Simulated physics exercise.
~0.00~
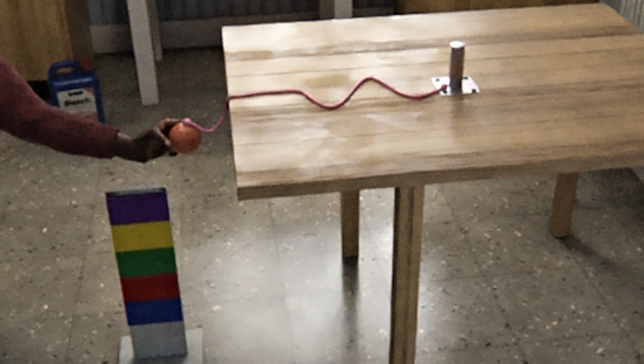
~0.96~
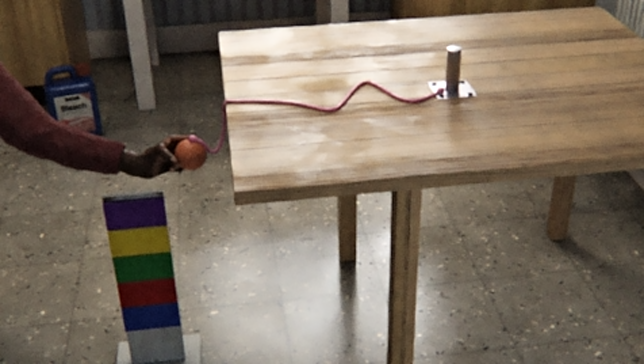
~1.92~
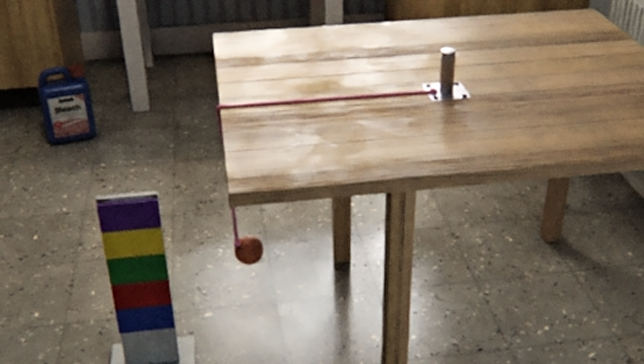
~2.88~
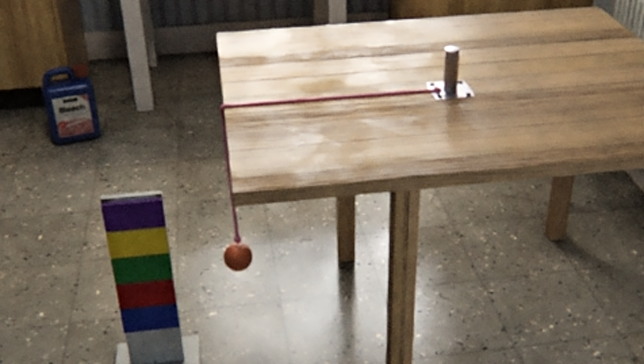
An orange ball drops from a hand and hangs on its lead, level with green.
